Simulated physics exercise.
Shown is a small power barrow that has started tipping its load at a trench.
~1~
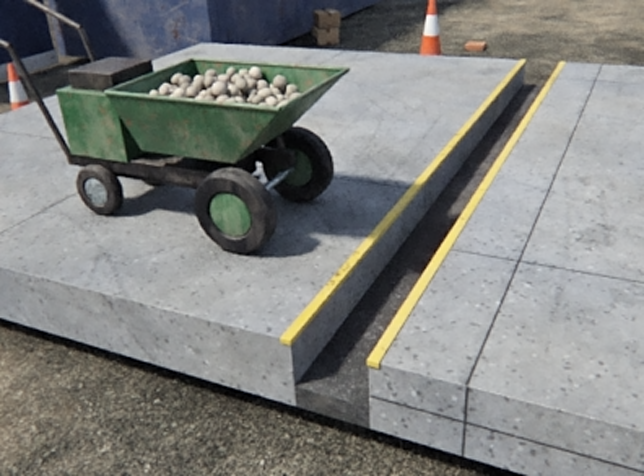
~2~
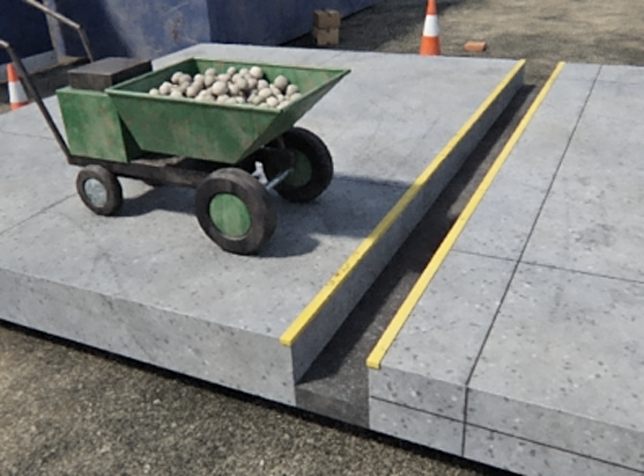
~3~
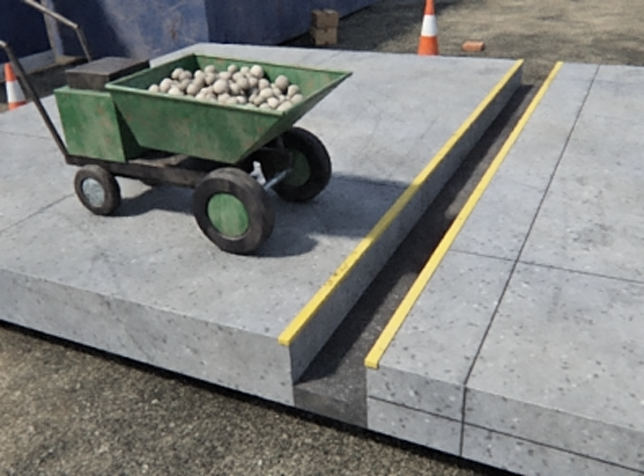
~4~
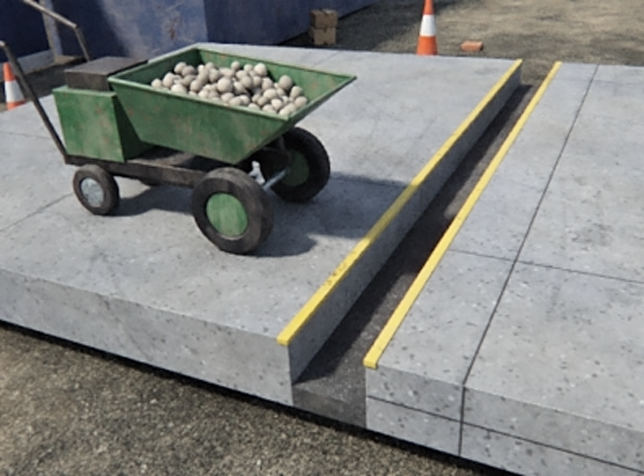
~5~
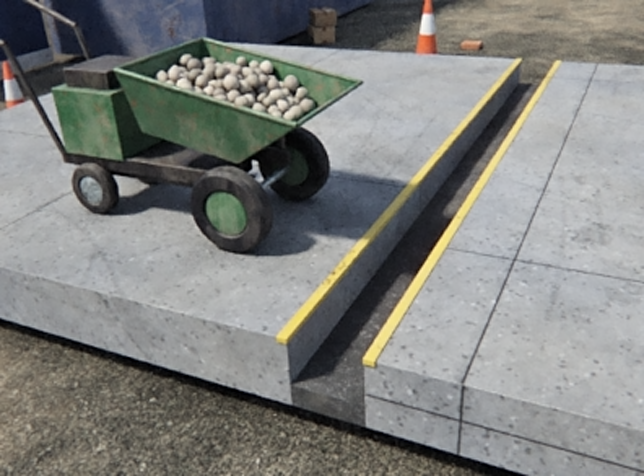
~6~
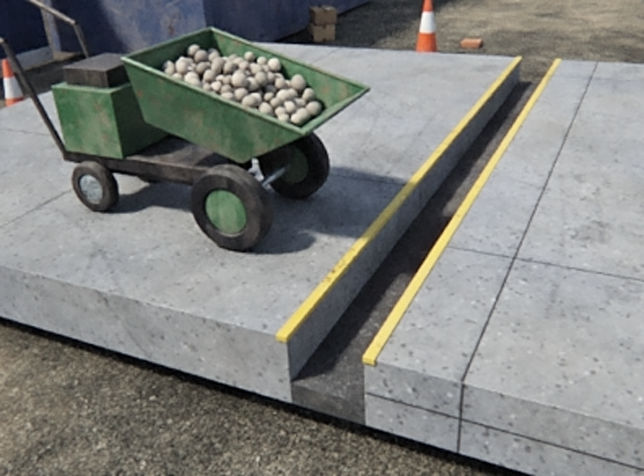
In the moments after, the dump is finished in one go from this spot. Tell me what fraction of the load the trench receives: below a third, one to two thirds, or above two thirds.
Watching it, what goes in is in excess of two thirds of the load.
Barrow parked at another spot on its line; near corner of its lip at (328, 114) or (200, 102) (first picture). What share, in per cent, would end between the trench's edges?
The first gives close to 20 per cent and the second 30 per cent.
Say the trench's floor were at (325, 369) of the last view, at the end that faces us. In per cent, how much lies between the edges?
60 %, roughly.
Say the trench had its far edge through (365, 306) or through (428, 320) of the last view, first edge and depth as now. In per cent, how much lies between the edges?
The first try gives 50 percent, then the second gives 100 percent.
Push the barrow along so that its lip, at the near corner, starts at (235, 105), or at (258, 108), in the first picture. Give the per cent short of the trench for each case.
About 10 %, then 0 %.
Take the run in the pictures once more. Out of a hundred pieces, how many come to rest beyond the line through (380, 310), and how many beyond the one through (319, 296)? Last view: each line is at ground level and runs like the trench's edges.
The first comes to 20 per cent, the second to 90 per cent.
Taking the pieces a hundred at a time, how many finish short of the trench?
Share of load: Near 0 %.
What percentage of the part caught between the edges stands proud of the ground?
My best guess is some 5 per cent.
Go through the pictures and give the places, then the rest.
In the first frame, lip of the skip at (280, 110), level; top of the load at (222, 88), river pebbles; first edge of the trench at (320, 298); far edge at (402, 316), the trench over half as wide as the skip, and about half as deep as wide.
In the second frame, lip of the skip at (281, 111), level; top of the load at (211, 83).
In the third frame, lip of the skip at (284, 114), tipped barely; top of the load at (212, 81).
In the fourth frame, lip of the skip at (289, 119), tipped a little; top of the load at (203, 80).
In the fifth frame, lip of the skip at (297, 126), tipped a little; top of the load at (208, 86).
In the sixth frame, lip of the skip at (306, 133), tipped clearly; top of the load at (215, 80); first edge of the trench at (316, 295); far edge at (397, 313).
Soon after the last picture, skip tipped steeply; all in the skip.
A little later, skip tipped right over; about two thirds in the skip; about a third in or heaped over the trench; a stray few beyond it; a stray few falling.
Later still, skip tipped right over; a small part in the skip; most in or heaped over the trench; a stray few beyond it.
At rest, skip tipped right over; a small part in the skip; most in or heaped over the trench; a stray few beyond it.
